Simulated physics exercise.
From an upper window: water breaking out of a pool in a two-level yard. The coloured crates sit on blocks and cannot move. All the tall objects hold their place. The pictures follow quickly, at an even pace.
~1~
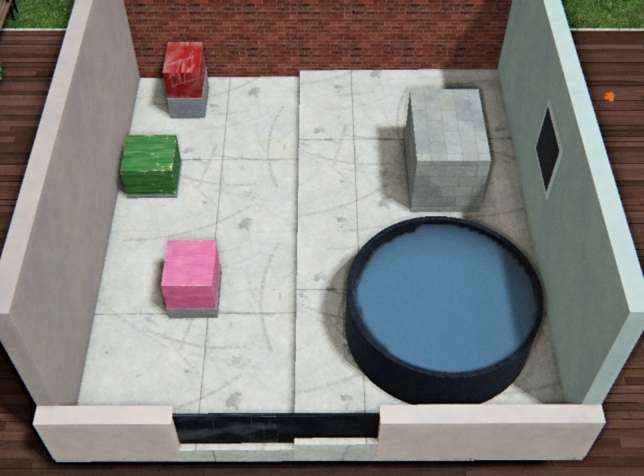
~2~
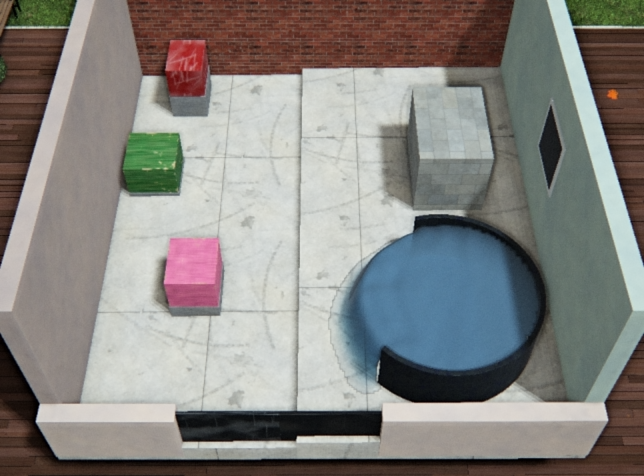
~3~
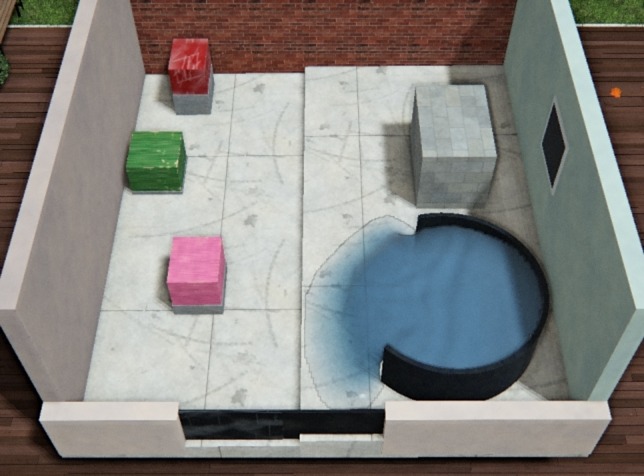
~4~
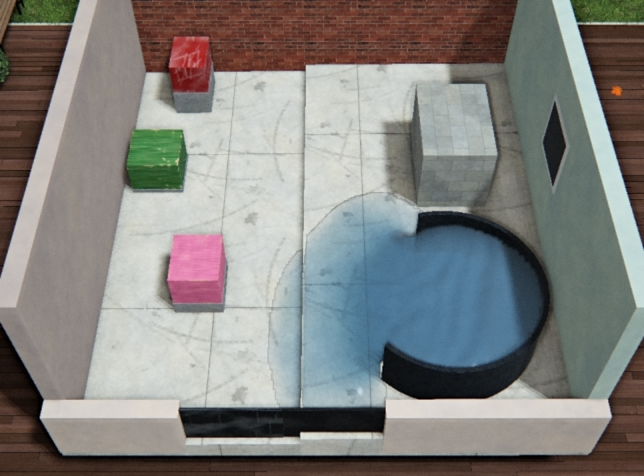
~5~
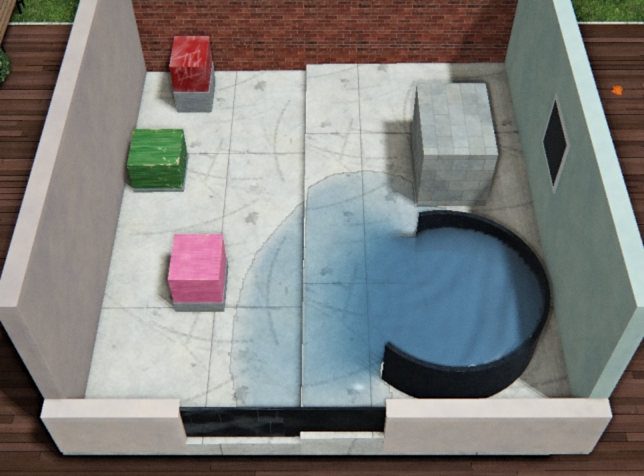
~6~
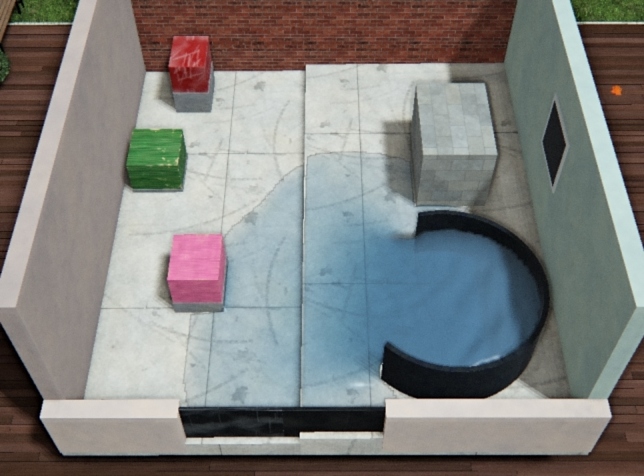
The clip opens on a walled yard with a round, dark-rimmed pool of still blue water. A gap appears in the pool's left side and water pours out, spreading leftward and toward the back across the pale tiles, reaching close to the pink block while the blocks stay still.
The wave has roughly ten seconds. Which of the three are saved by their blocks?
The pink crate is wetted; the green crate is wetted; the red crate escapes dry.
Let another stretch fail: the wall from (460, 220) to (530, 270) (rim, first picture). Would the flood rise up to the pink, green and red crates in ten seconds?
In short: Pink crate stays dry, green crate is soaked, red crate is spared.
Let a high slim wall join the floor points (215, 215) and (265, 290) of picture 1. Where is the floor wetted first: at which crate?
It is the crate marked pink.
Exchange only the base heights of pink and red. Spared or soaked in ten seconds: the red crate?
Then: The red crate is wetted.
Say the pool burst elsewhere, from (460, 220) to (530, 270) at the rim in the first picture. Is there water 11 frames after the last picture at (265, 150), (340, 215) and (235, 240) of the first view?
In that order: Not flooded, flooded, not flooded.
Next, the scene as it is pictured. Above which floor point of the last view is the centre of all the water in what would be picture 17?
I would point to (274, 281).
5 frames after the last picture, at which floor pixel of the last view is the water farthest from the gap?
Near (215, 99).
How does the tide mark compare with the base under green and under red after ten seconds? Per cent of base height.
In turn 570 and 80 per cent.
A moment on, water covers 65 % of the floor; the pink crate water round its plinth, the green crate water round its plinth, the red crate water round its plinth.
Next, water covers 70 % of the floor; the pink crate water round its plinth, the green crate water round its plinth, the red crate water round its plinth.
Then, water covers 70 % of the floor; the pink crate water round its plinth, the green crate water round its plinth, the red crate water round its plinth.
Later, water covers 80 % of the floor; the pink crate water round its plinth, the green crate water round its plinth, the red crate water round its plinth.
In the end, water covers 95 % of the floor; the pink crate was topped, the green crate was topped, the red crate stayed above the water.
